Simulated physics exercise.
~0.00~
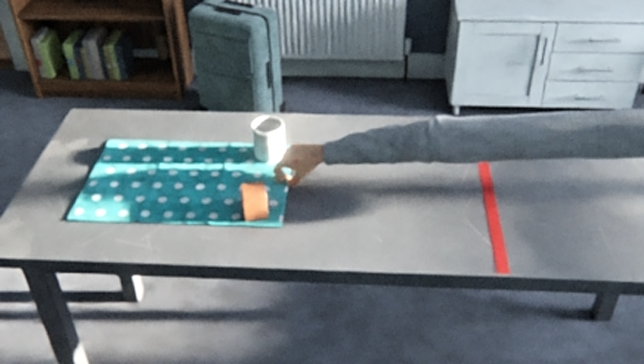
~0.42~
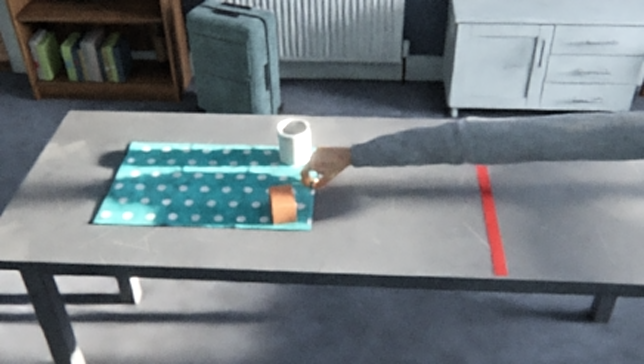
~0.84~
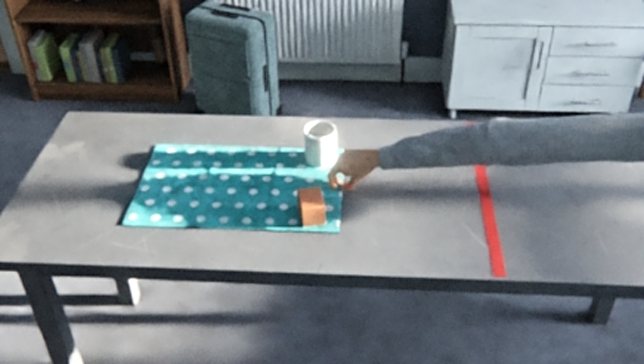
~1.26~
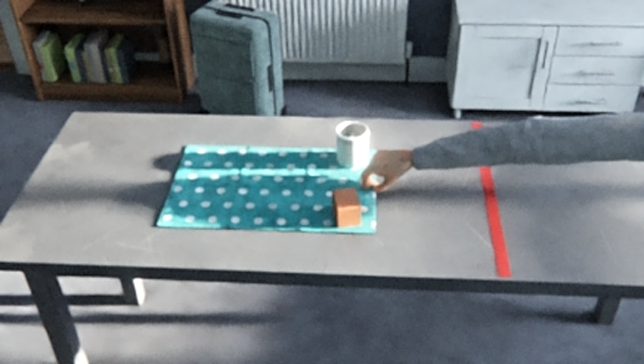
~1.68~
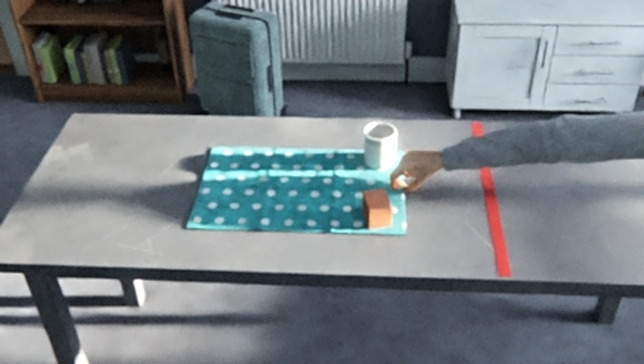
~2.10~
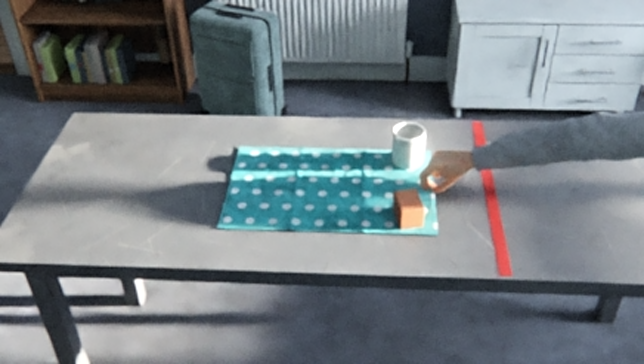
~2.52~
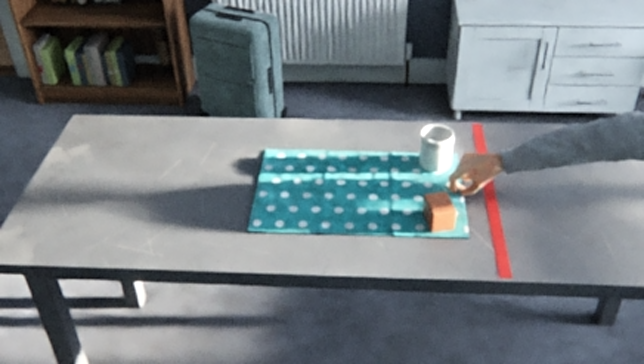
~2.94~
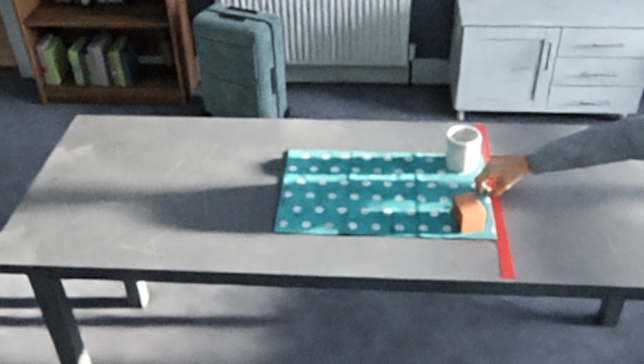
A hand in a grey sleeve reaches in from the right across a dark grey table, gripping the edge of a turquoise cloth with pale dots, seen from the front and slightly above. A white mug stands near the cloth's far right corner and an orange block sits near its front right corner, while a strip of red tape crosses the table to the right. The hand pulls the cloth steadily rightward, and the mug and block travel along with it. The cloth's leading edge finally reaches the tape, with both objects still on the cloth.
